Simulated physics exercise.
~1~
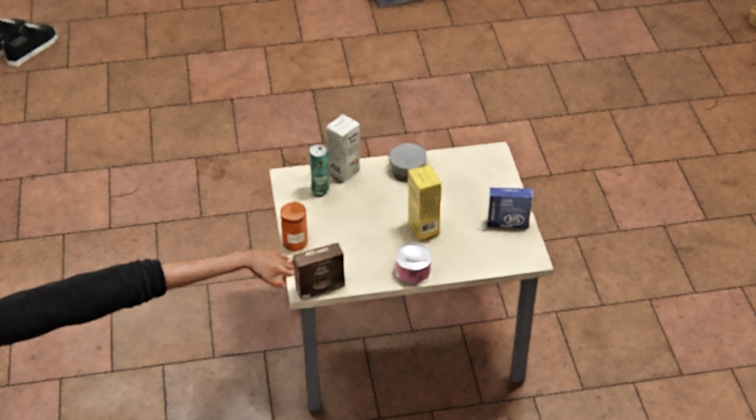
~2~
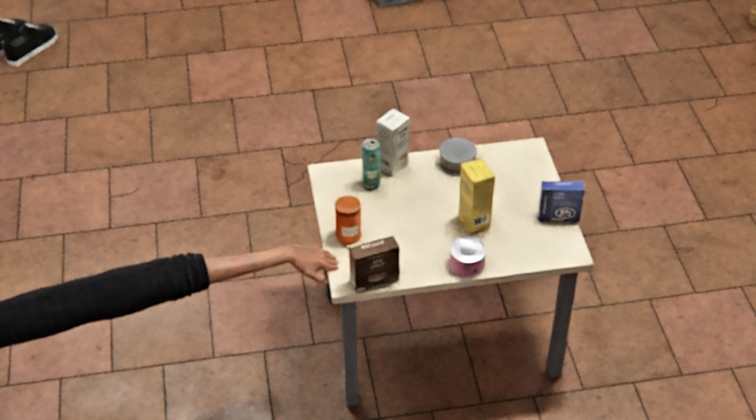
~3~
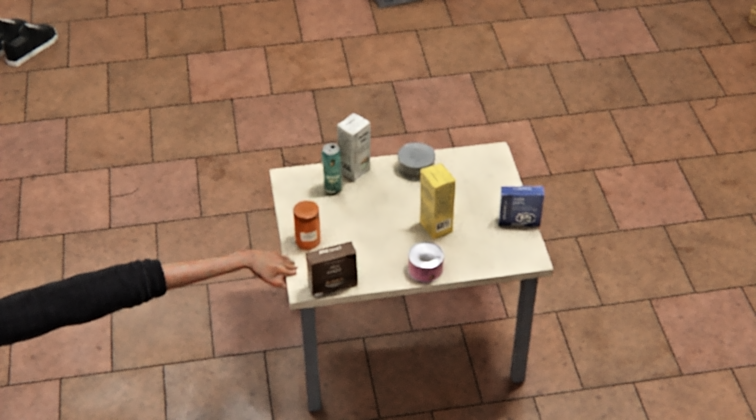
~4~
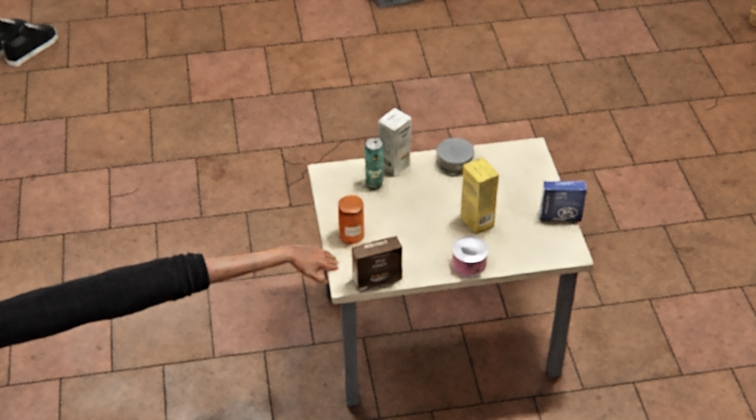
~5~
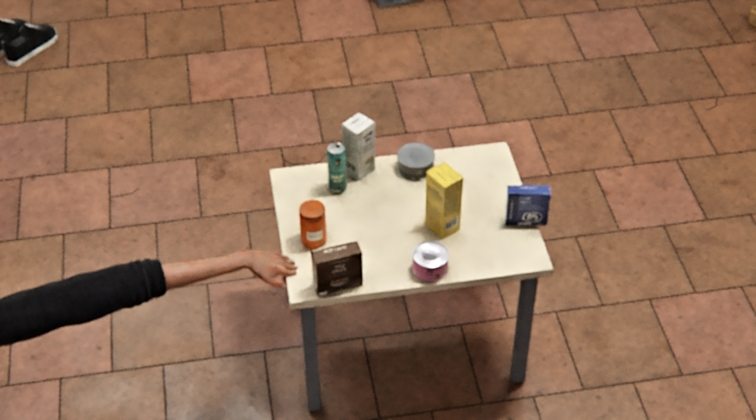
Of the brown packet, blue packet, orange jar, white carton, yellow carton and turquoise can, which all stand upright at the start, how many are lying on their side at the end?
None of them are lying on their side. All six are still standing upright on the table.
